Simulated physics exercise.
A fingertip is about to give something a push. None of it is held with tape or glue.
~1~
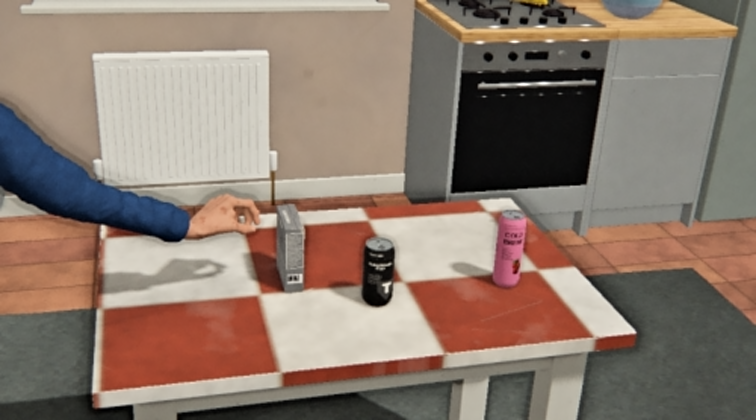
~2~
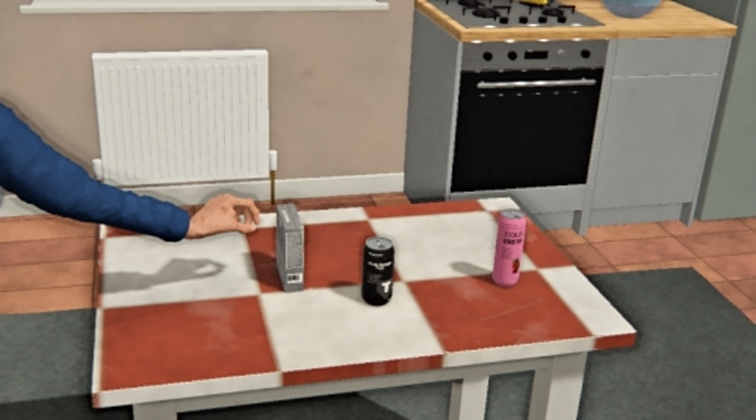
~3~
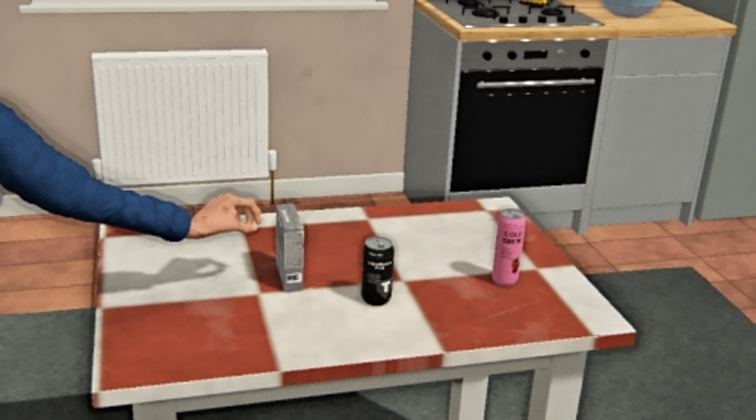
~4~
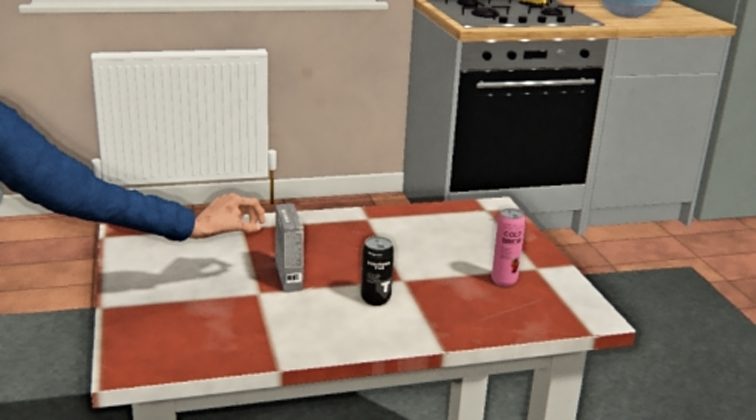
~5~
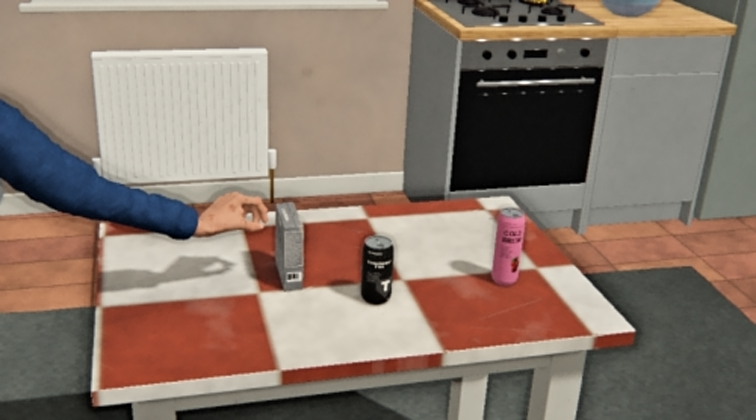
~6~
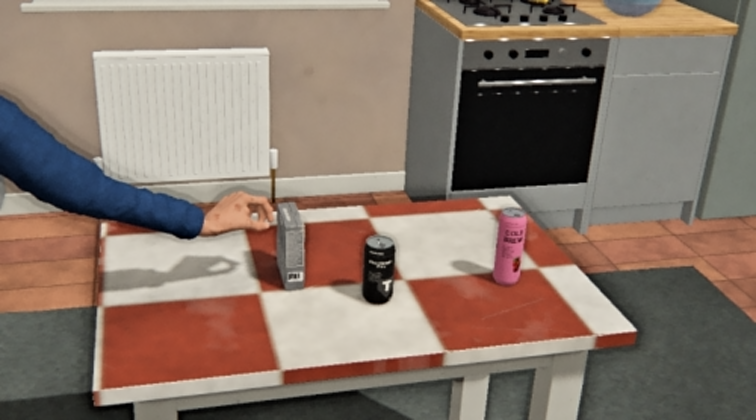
In a kitchen, a hand moves slightly right beside a grey packet on a checkered table.
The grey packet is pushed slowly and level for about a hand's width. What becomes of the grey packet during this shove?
The grey packet goes over.
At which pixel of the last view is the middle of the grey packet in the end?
Near (337, 265).
Then, 0.40 s later than the last frame, grey packet tilted by 9° near (296, 245).
Then, 0.80 s later than the last frame, grey packet tilted by 48° near (319, 248).
Then, 0.90 s later than the last frame, grey packet on its side near (336, 266).
Then, 1.10 s later than the last frame, grey packet resting near (335, 265).
When it is over, lying over on the table, grey packet. End places, in pixels of the last picture, grey packet near (337, 265).
